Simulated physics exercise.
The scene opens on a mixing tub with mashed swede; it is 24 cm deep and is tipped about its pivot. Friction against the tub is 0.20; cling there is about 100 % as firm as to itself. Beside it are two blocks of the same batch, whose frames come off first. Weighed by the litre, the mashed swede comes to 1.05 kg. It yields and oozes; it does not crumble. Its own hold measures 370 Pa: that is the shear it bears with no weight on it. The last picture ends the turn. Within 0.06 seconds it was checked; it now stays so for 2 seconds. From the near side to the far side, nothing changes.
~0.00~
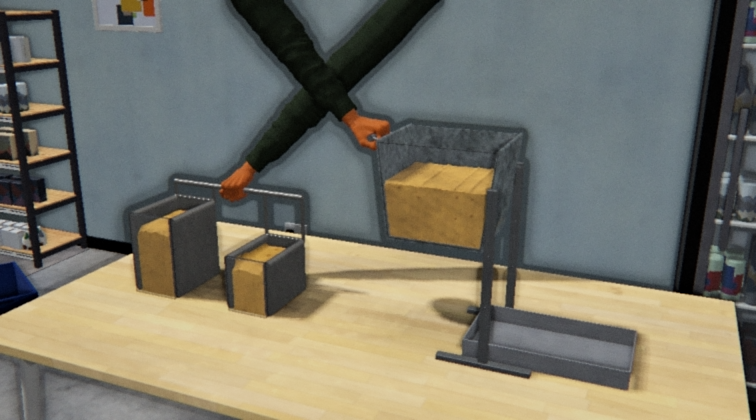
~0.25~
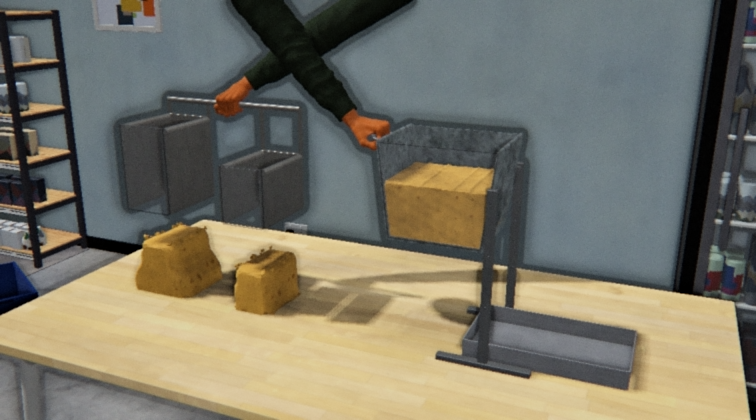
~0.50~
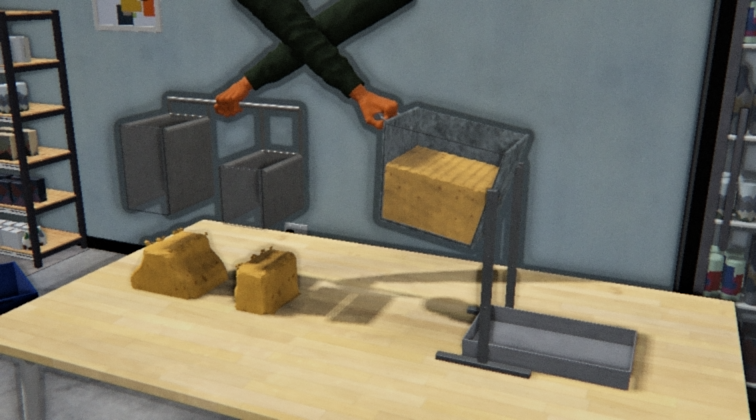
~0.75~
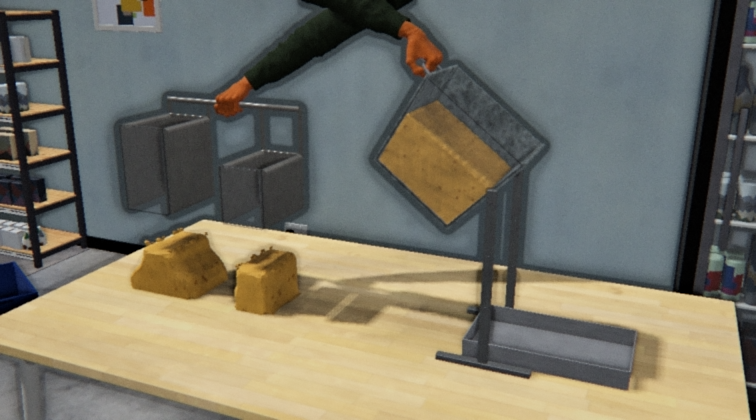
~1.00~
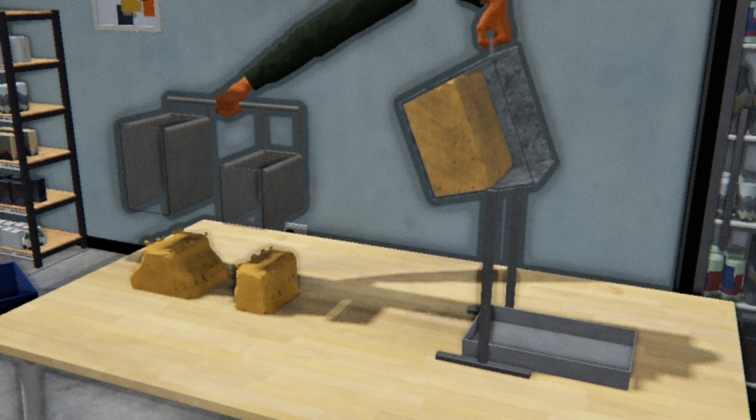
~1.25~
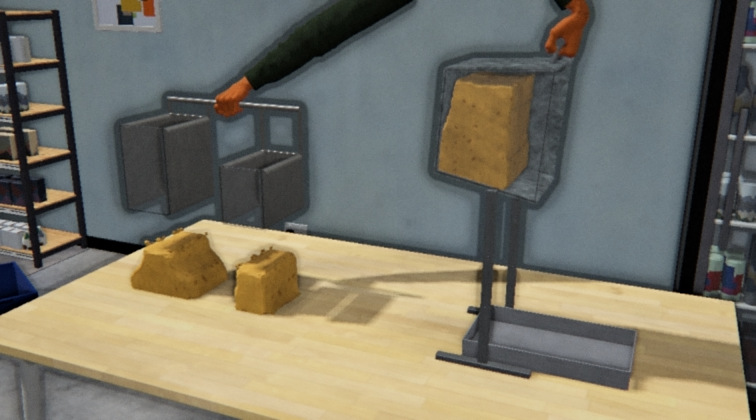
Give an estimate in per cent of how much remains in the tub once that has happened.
48 %.
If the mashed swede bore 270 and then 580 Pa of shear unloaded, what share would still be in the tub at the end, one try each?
First 40 %, second 65 %.
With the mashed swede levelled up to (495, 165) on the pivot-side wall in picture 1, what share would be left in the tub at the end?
Around 35 per cent.
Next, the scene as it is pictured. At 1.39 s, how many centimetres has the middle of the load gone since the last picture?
Distance: About 6 cm.
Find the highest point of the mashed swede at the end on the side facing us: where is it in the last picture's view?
About (472, 147).
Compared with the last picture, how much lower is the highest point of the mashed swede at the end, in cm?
Some 15 cm.
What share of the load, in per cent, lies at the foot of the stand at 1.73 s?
At that moment, near 0 % is down.
After 1.39 s, the tub is at 94 degrees and holds 100 %.
After 1.56 s, the tub is at 94 degrees and holds 65 %.
After 1.73 s, the tub is at 94 degrees and holds 48 %.
After 1.90 s, the tub is at 94 degrees and holds 48 %.
After 3.25 s, the tub is at 94 degrees and holds 48 %.
